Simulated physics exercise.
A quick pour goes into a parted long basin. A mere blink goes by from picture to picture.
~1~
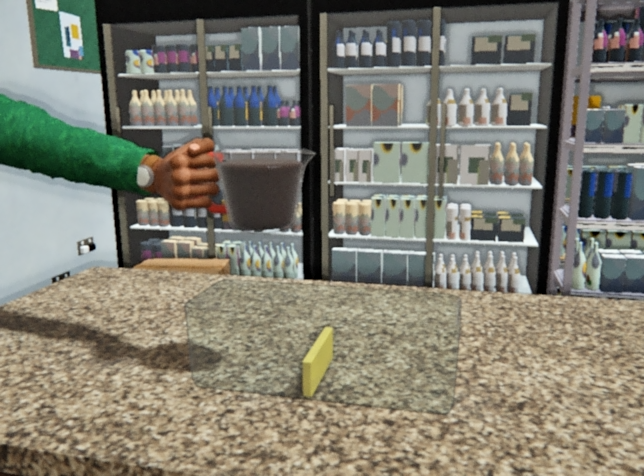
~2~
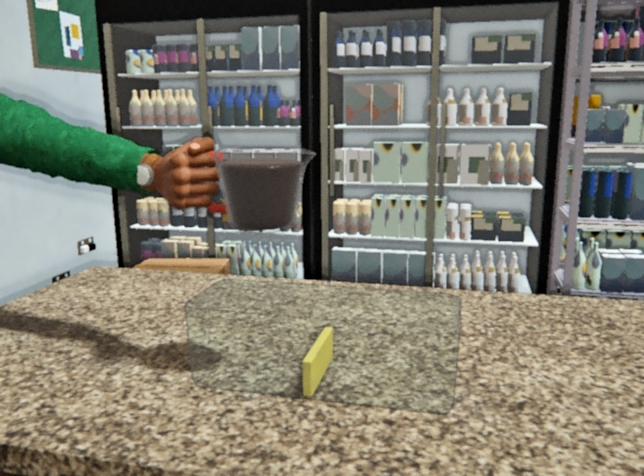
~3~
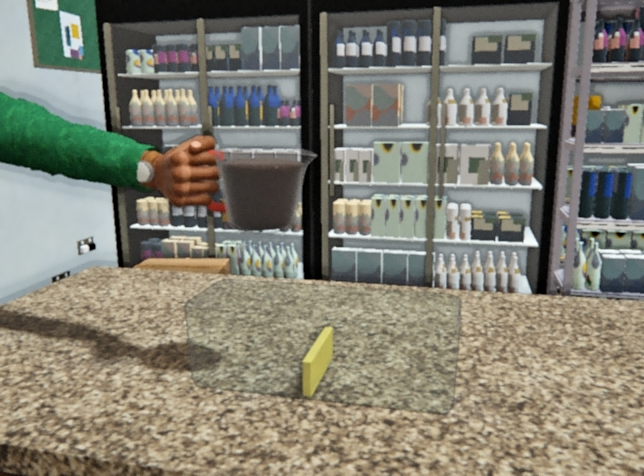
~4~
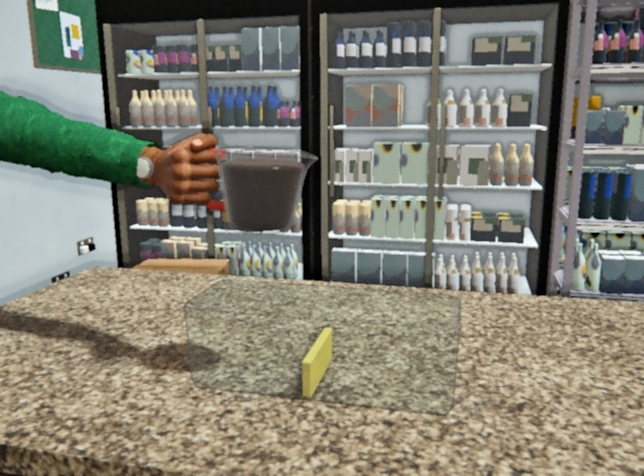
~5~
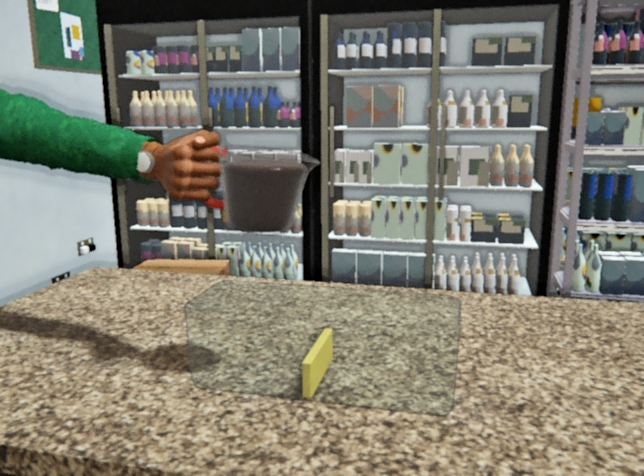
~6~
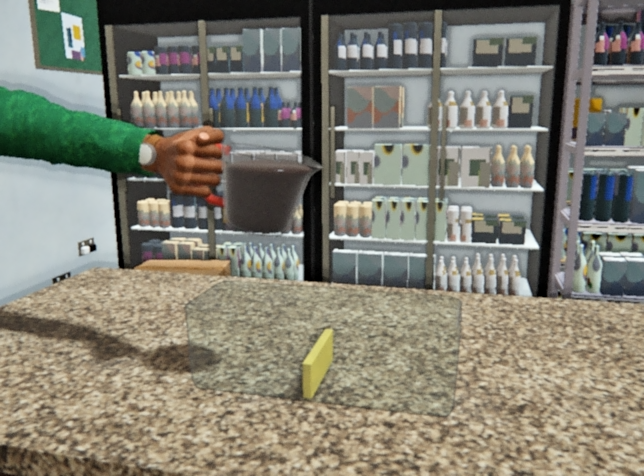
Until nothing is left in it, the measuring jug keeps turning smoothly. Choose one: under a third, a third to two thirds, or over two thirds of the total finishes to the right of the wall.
Over two thirds finishes to the right of the wall.
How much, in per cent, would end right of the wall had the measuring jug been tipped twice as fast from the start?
About 85 per cent.
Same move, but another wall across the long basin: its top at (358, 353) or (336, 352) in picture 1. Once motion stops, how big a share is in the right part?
Roughly 55 per cent first and roughly 80 per cent second.
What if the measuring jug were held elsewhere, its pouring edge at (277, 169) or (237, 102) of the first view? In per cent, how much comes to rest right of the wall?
Close to 50 % for the first start and close to 10 % for the second.
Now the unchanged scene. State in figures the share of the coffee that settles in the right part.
Some 90 per cent.
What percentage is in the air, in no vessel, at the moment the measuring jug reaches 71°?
Estimated at 25 per cent or so.
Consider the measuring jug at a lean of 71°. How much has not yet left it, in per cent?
Around 60 percent remains.
A moment on, the measuring jug is tipped part way and 62 per cent is still to pour, 0 is left of the wall and 12 right of it.
Next, the measuring jug is tipped right over and 6 per cent is still to pour, 2 is left of the wall and 80 right of it.
Then the measuring jug is tipped right over and 0 per cent is still to pour, 7 is left of the wall and 92 right of it.
Later the measuring jug is tipped right over and 0 per cent is still to pour, 8 is left of the wall and 91 right of it.
At rest 8 per cent lies left of the wall, 91 right of it and 1 outside.
